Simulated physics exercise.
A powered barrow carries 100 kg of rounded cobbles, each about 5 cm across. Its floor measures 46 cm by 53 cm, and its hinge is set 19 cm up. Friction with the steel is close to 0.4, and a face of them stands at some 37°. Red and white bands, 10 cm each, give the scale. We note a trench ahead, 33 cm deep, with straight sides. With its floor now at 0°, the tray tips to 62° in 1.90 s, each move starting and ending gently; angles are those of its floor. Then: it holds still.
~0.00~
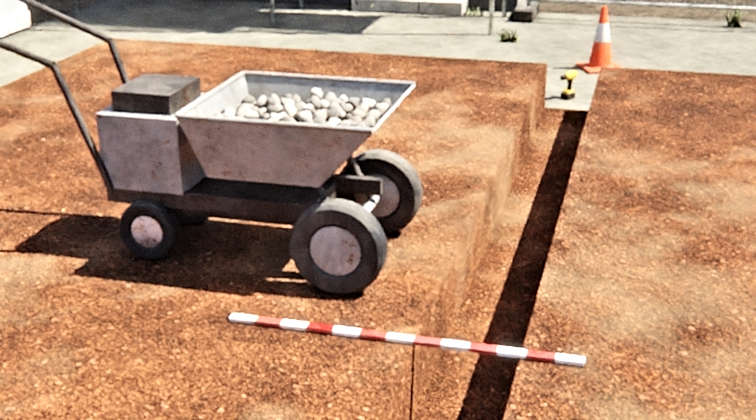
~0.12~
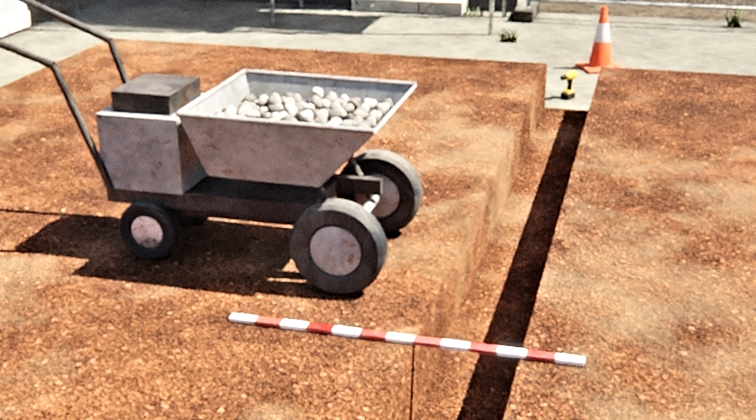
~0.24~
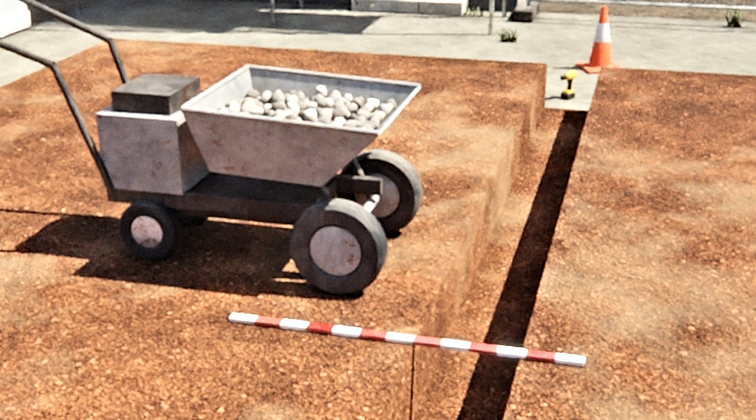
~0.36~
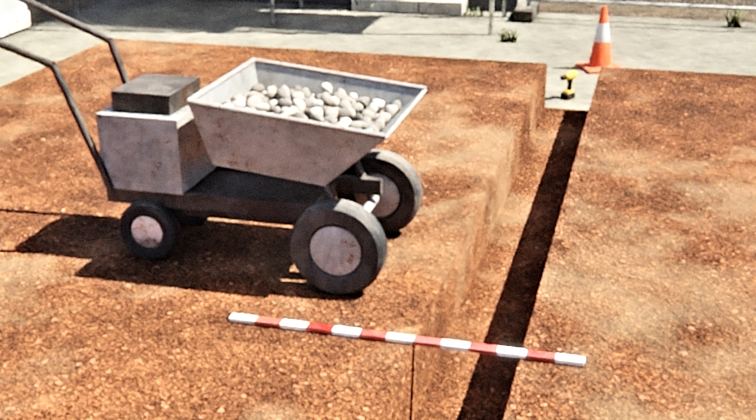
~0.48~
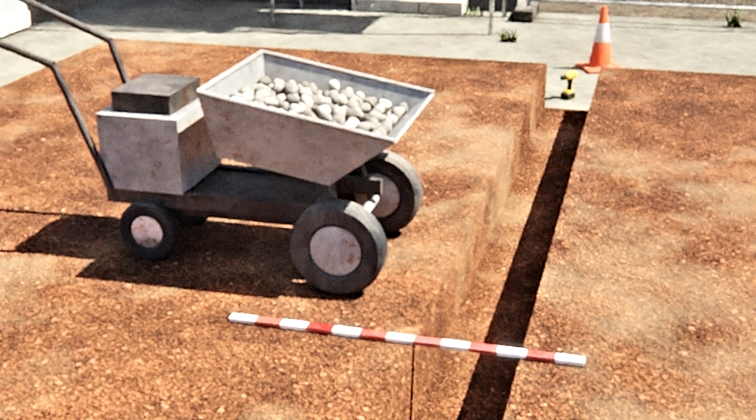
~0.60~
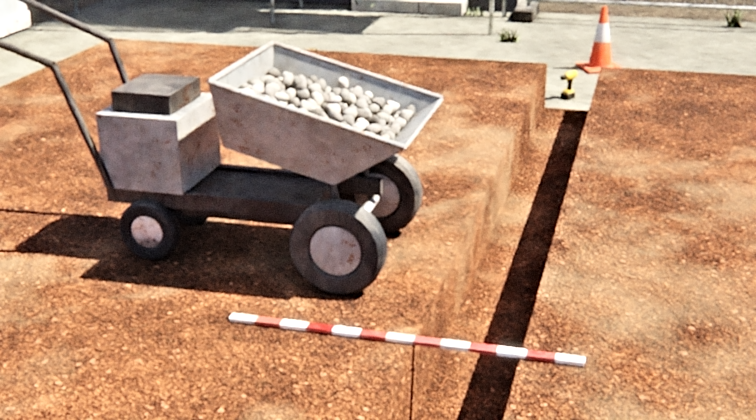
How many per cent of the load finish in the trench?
About 83 per cent.
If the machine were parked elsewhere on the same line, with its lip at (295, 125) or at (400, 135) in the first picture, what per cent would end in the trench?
First place roughly 85%, second roughly 60%.
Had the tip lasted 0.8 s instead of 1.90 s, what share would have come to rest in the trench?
Trench share: Approx. 65%.
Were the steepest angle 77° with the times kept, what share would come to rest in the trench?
Share in trench: Approx. 75%.
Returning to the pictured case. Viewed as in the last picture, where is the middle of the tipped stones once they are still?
I'd put it close to (511, 333).
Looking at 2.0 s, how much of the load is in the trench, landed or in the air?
About 30 per cent by then.
After 1.4 s the floor is at 52°; 100 % in the tray; the foremost stones are at (453, 180).
After 2.0 s the floor is at 62°; 64 % in the tray, 29 % in the trench, 7 % past the trench; the foremost stones are at (575, 280).
After 2.3 s the floor is at 62°; 36 % in the tray, 48 % in the trench, 17 % past the trench; the foremost stones are at (663, 270).
After 4.3 s the floor is at 62°; 0 % in the tray, 83 % in the trench, 17 % past the trench; the foremost stones are at (712, 279).
